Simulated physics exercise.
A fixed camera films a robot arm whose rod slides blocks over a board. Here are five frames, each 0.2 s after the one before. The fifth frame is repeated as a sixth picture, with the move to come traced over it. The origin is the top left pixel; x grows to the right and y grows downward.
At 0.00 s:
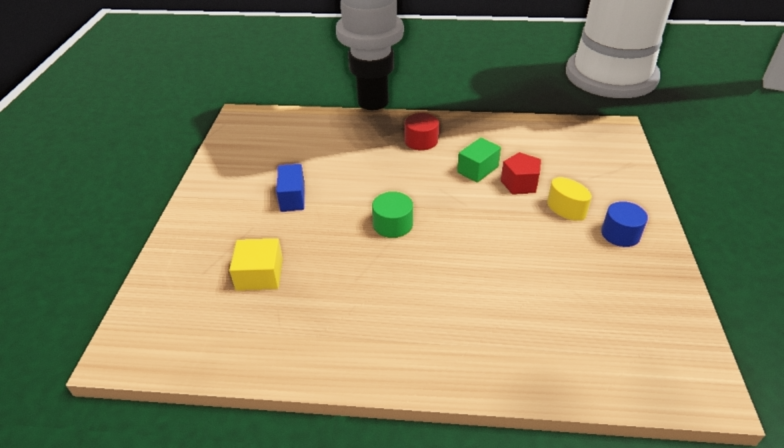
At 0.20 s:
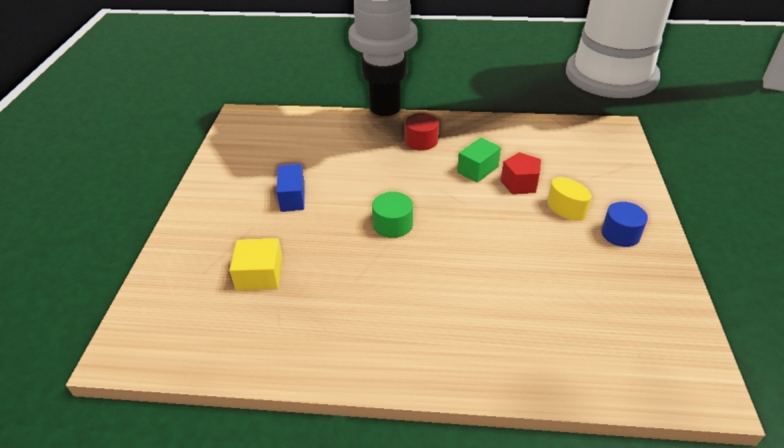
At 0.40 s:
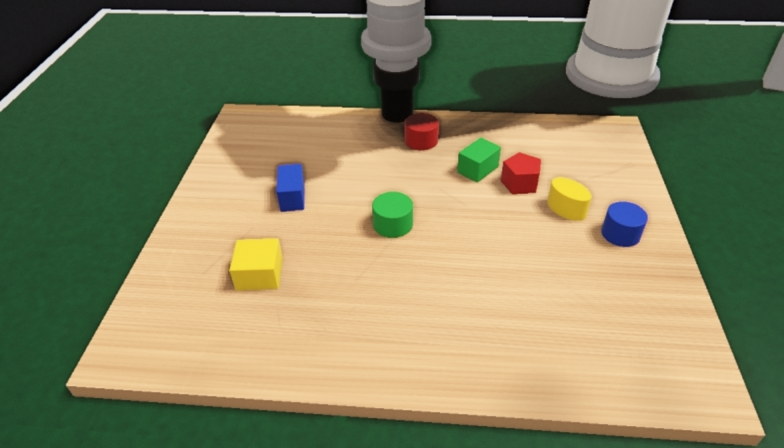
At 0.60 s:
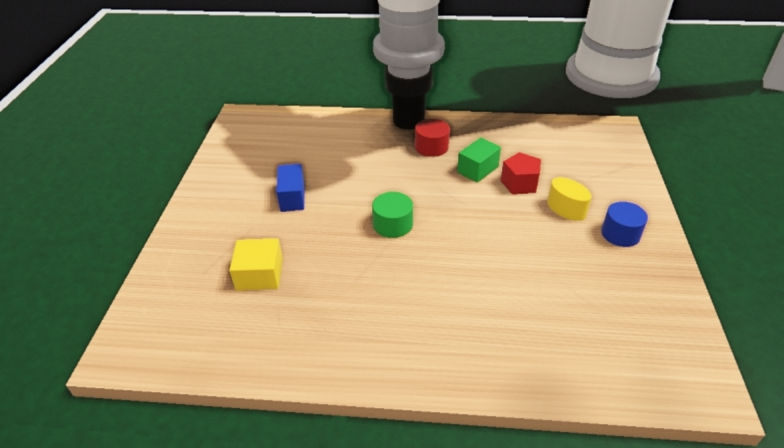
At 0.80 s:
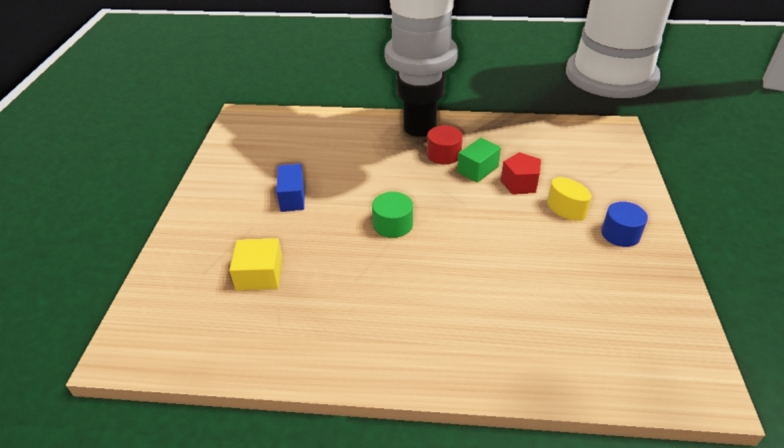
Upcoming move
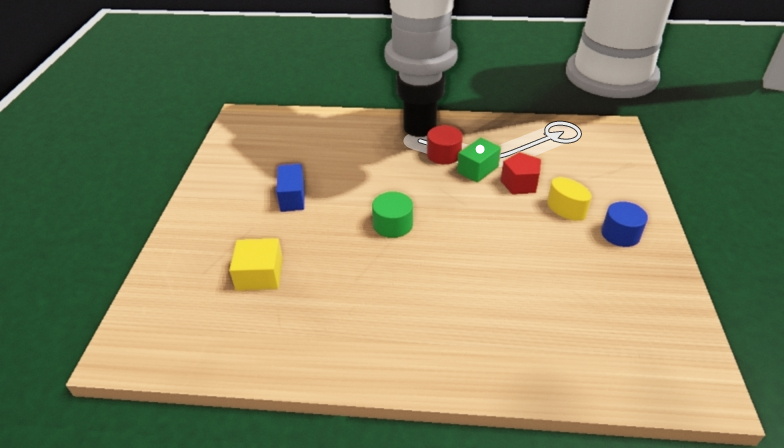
On the wooden board, a black rod nudges the red circular block slightly right.
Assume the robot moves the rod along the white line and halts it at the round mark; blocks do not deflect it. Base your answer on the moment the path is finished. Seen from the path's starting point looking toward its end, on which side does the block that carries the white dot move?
Measured against the direction from start to end, the block that carries the white dot shifts toward the right-hand side.
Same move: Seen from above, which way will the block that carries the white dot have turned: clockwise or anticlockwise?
The answer is counter-clockwise.
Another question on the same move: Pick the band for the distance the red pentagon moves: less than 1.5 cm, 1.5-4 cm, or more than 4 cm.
Result: 1.5-4 cm.
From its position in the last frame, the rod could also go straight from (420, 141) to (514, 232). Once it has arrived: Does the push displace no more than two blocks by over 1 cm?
It seems not.
The line goes from (420, 141) over (470, 155) and (521, 149) to (563, 132); the dot is on the green oblong.
What follows on the original path. One third of the way, rod (472, 143); red circular block (484, 156); green oblong (514, 174), turned 30° anticlockwise; red pentagon (547, 173), turned 35° anticlockwise; yellow elliptical block (579, 191), turned 15° clockwise.
Two thirds of the way, rod (523, 136); red circular block (488, 159); green oblong (518, 179), turned 40° anticlockwise; red pentagon (549, 174), turned 45° anticlockwise; yellow elliptical block (581, 192), turned 20° clockwise.
At the end, rod (566, 119); red circular block (488, 159); green oblong (518, 179), turned 40° anticlockwise; red pentagon (549, 174), turned 45° anticlockwise; yellow elliptical block (581, 192), turned 20° clockwise.
